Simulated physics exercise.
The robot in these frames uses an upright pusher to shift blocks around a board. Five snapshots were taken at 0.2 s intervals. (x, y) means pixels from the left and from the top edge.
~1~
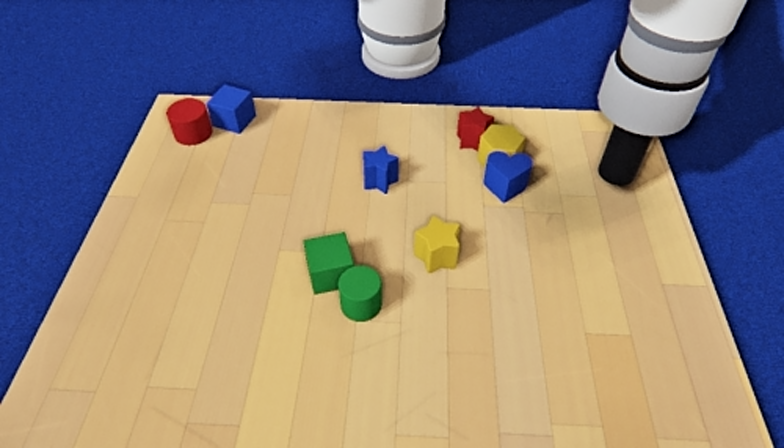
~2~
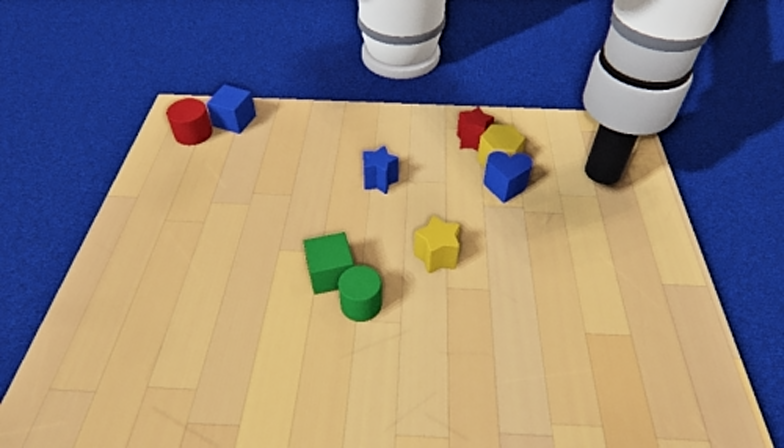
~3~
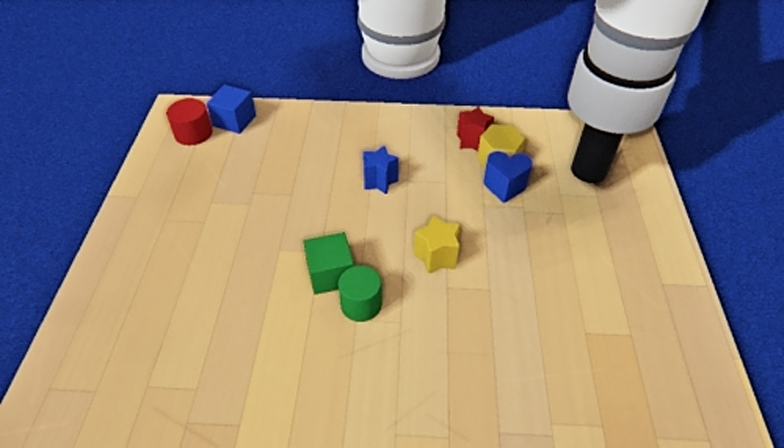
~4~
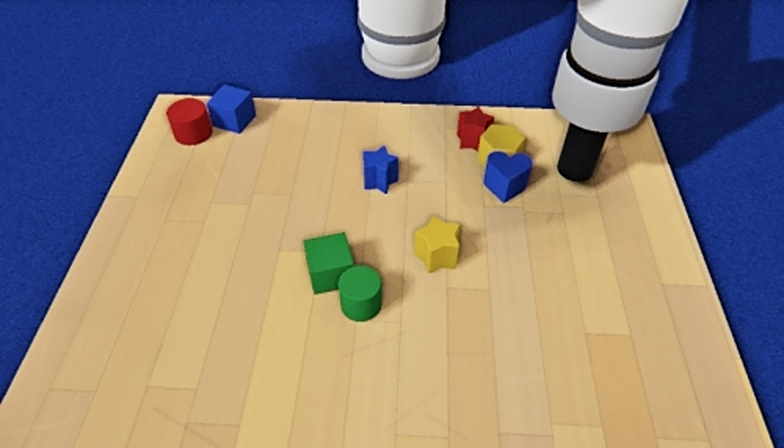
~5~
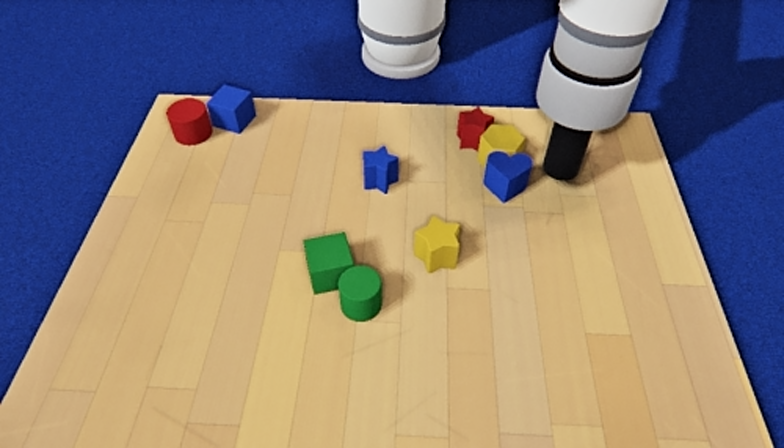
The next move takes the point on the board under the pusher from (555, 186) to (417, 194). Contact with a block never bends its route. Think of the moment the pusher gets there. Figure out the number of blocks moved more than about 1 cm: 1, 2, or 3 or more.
2 blocks.
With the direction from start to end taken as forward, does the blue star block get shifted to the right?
Yes, it checks out.
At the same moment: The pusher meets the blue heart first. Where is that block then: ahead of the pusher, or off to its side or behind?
Once the path is finished, the blue heart still sits ahead of the pusher.
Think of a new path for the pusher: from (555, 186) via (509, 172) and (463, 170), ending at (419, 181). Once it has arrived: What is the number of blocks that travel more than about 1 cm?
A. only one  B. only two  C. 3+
Letter C.
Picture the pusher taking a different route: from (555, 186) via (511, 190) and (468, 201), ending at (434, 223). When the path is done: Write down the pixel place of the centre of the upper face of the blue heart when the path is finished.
My prediction: (420, 168).
What follows on the original path. One third of the way, pusher at (513, 171); blue heart at (473, 164).
Two thirds of the way, pusher at (465, 173); blue heart at (424, 166).
At the end, pusher at (418, 176); blue star block at (348, 151); yellow six-sided block unmoved; blue heart at (377, 165), turned 20° clockwise.
